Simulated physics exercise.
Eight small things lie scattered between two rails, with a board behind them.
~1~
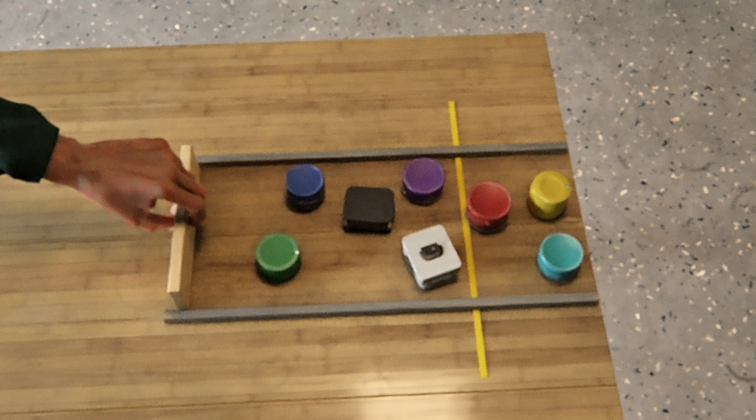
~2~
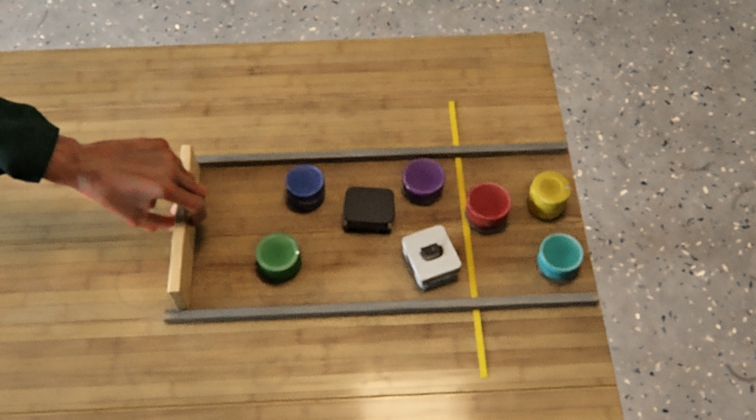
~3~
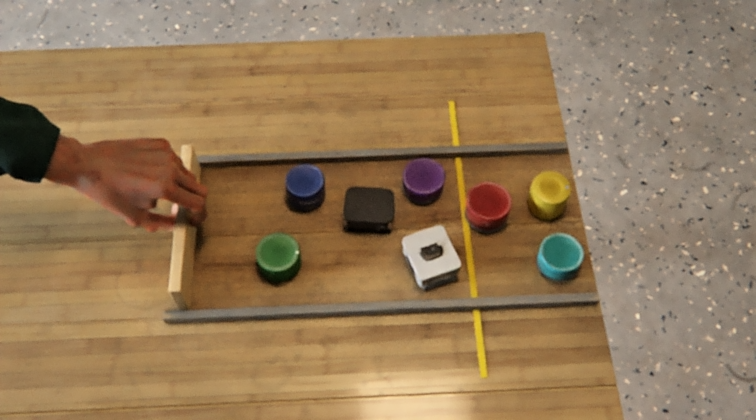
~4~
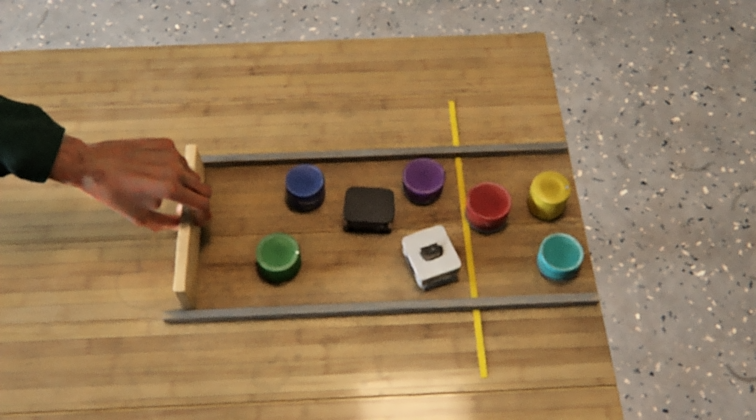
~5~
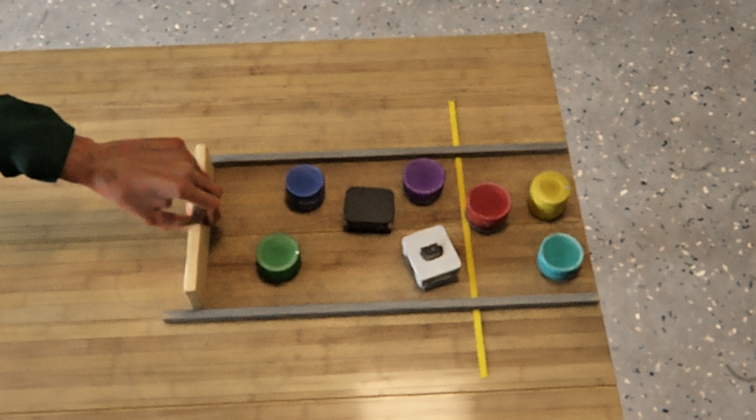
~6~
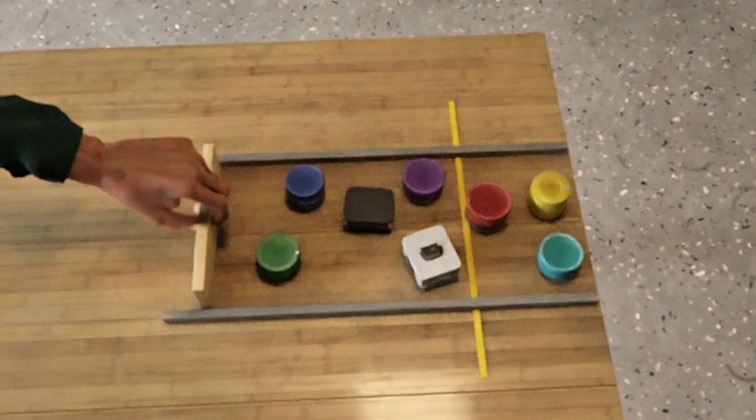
A hand slides a wooden board slightly right between two rails, behind eight small objects.
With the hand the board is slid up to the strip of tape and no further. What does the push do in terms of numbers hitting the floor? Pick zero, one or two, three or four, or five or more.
It sends one or two to the floor.
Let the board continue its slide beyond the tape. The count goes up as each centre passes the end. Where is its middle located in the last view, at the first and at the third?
Pixels, in order: Around (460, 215), around (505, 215).
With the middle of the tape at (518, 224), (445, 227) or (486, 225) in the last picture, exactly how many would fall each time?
It would be 3, then 0, then 2.
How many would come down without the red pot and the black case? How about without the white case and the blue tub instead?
Count of fallen: 0 / 0.
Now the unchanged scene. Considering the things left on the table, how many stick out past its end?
The tally is 1.
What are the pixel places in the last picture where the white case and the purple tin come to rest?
Final centres, in order: Near (535, 267), near (519, 172).
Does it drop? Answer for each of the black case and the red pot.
The black case stays put, and the red pot stays put.
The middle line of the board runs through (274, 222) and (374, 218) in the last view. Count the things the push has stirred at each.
Counting first: 1, next 5.
A little later, none off yet; turquoise tin at rest near (559, 258); yellow lid at rest near (549, 196); red pot at rest near (488, 207).
When it is over, the number that fall off is one or two; down, yellow lid.
